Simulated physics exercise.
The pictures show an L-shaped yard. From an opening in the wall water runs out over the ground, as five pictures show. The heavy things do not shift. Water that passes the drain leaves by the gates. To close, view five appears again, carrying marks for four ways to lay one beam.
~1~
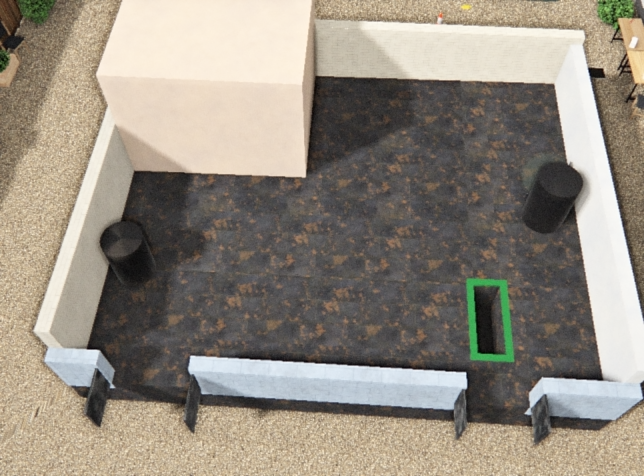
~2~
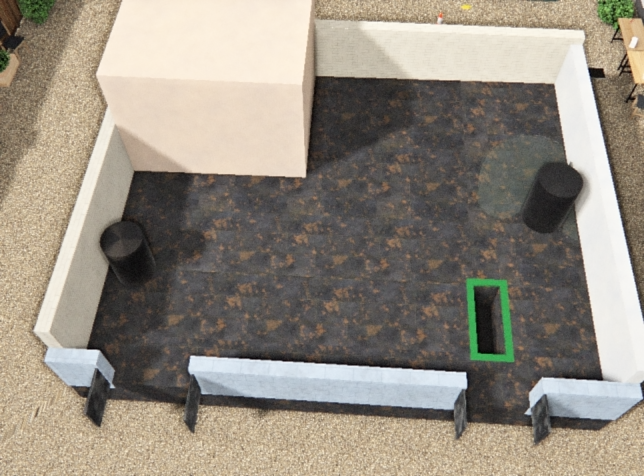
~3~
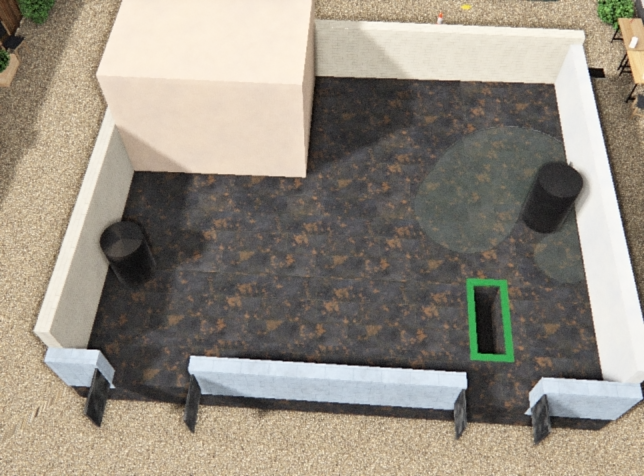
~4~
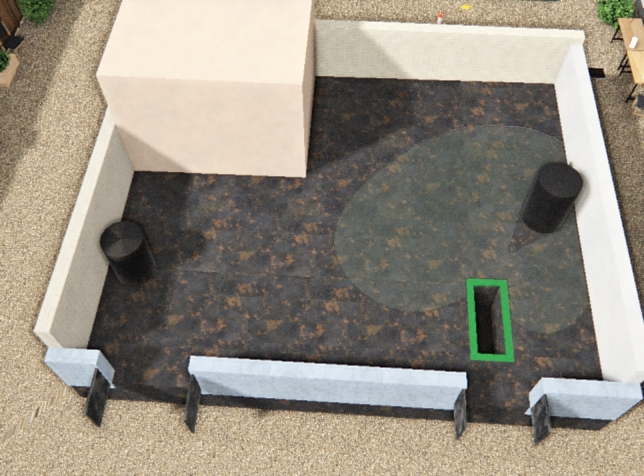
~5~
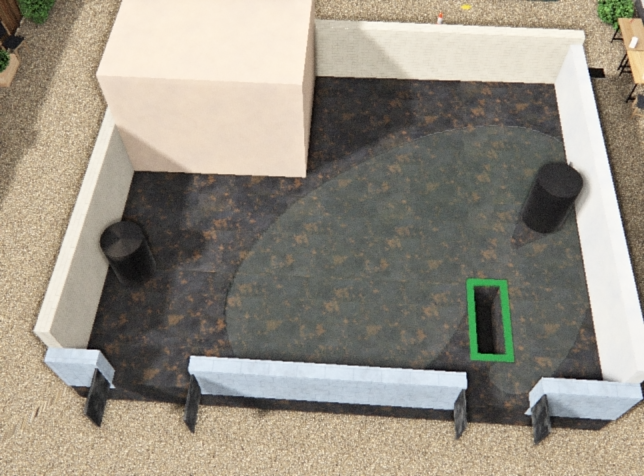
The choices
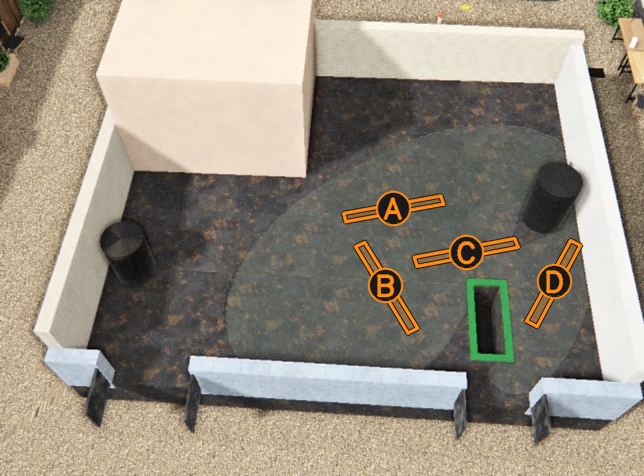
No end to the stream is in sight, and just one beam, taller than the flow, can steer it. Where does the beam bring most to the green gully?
Go for B.
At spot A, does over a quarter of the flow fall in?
No.
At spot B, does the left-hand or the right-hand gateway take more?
The left one.
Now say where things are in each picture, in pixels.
The first frame shows outfall partly hidden; green gully at (489, 319); open gate at (157, 373); open gate at (493, 392); 2 % of the ground under water, visible out to (557, 160); green gully still dry.
In the second frame, 6 % of the ground under water, visible out to (494, 216); green gully still dry.
In the third frame, 14 % of the ground under water, visible out to (421, 215); green gully still dry.
In the fourth frame, 28 % of the ground under water, visible out to (360, 289); green gully still dry.
In the fifth frame, 46 % of the ground under water, visible out to (237, 340); green gully taking water.
In orange, A from (344, 217) to (442, 200); B from (360, 244) to (412, 330); C from (415, 261) to (516, 242); D from (531, 323) to (575, 243).
Choosing A, about 12 % of the stream goes into the green gully, about 88 % out by the gates.
Choosing B, about 15 % of the stream goes into the green gully, about 84 % out by the gates.
Choosing C, about 10 % of the stream goes into the green gully, about 89 % out by the gates.
Choosing D, about 12 % of the stream goes into the green gully, about 88 % out by the gates.
